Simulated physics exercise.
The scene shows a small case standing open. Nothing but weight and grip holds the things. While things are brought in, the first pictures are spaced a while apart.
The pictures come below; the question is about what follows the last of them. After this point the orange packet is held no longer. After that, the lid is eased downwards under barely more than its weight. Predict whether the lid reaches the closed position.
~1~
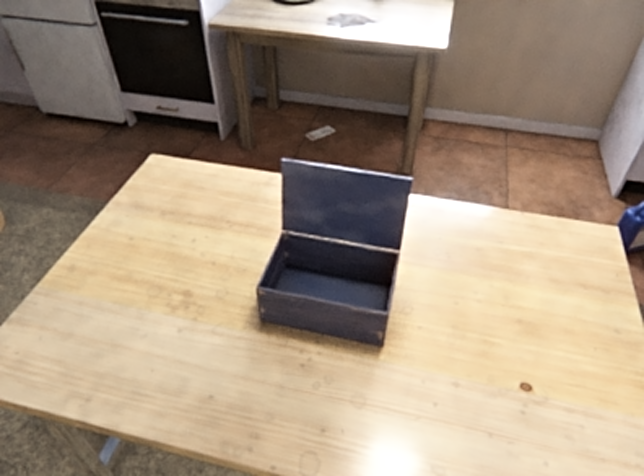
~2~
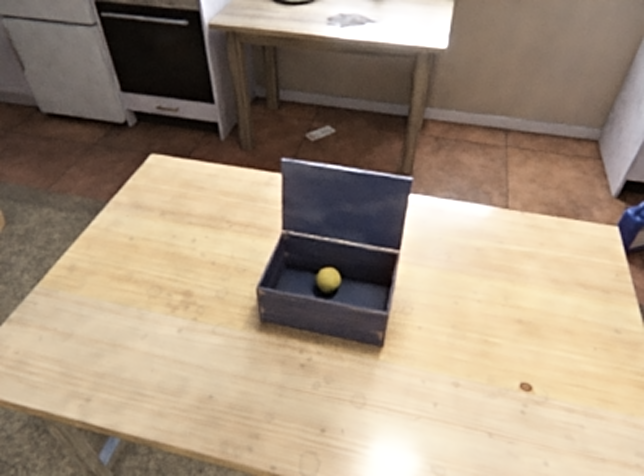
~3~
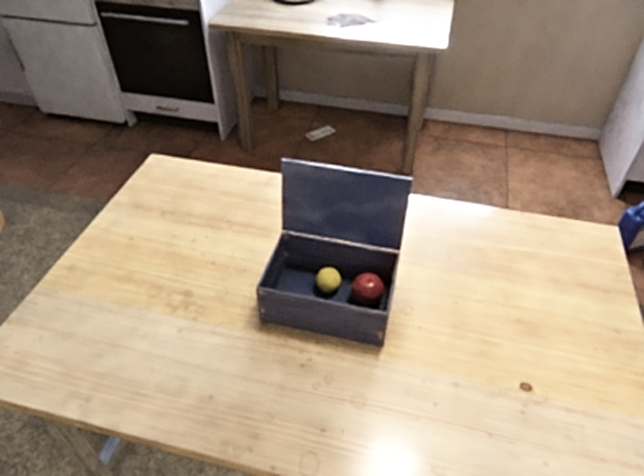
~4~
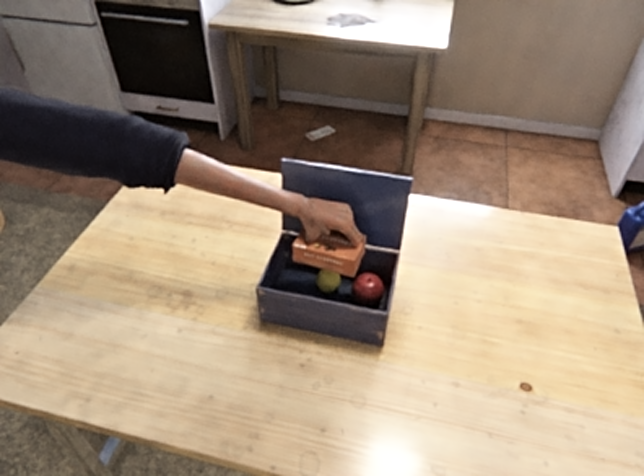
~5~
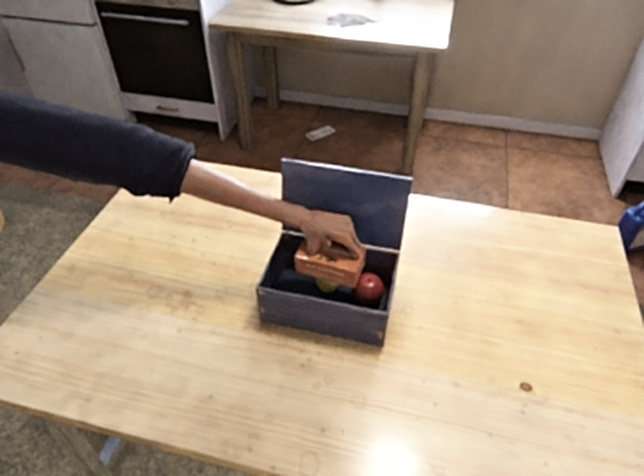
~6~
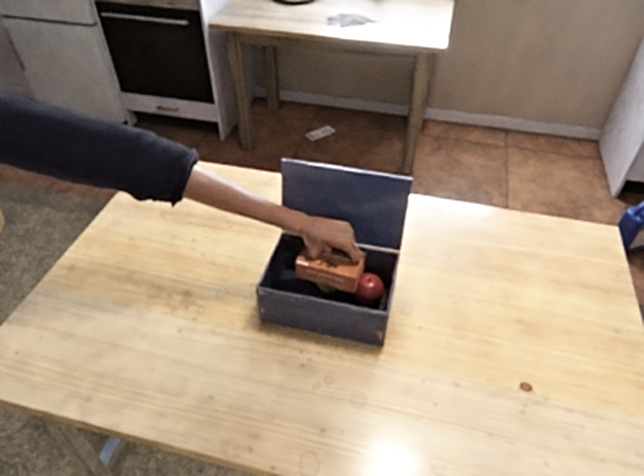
It does reach it.
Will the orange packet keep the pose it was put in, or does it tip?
Simply put, it gets tilted.
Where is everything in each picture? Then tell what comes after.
The last thing is not in view yet, in the first picture.
The last thing is not in view yet; yellow lemon (328, 280), in the second picture.
The last thing is not in view yet; yellow lemon (328, 280), in the third picture.
On its way; orange packet (329, 248); yellow lemon (328, 280), in the fourth picture.
On its way; orange packet (331, 259), in the fifth picture.
In place under the hand; orange packet (331, 265), in the sixth picture.
Then, 1.10 s past the last view, lid starting down; orange packet on its side near (316, 295); yellow lemon displaced a little; red apple displaced a little.
Then, 1.80 s past the last view, lid 34° above the rim; orange packet on its side near (316, 295); yellow lemon displaced about its own width; red apple displaced a little.
Finally, lid shut; down or leaning hard in the box, orange packet; moved from the start, yellow lemon; red apple still in place. Final places as the last picture's camera would see them, orange packet near (316, 295).
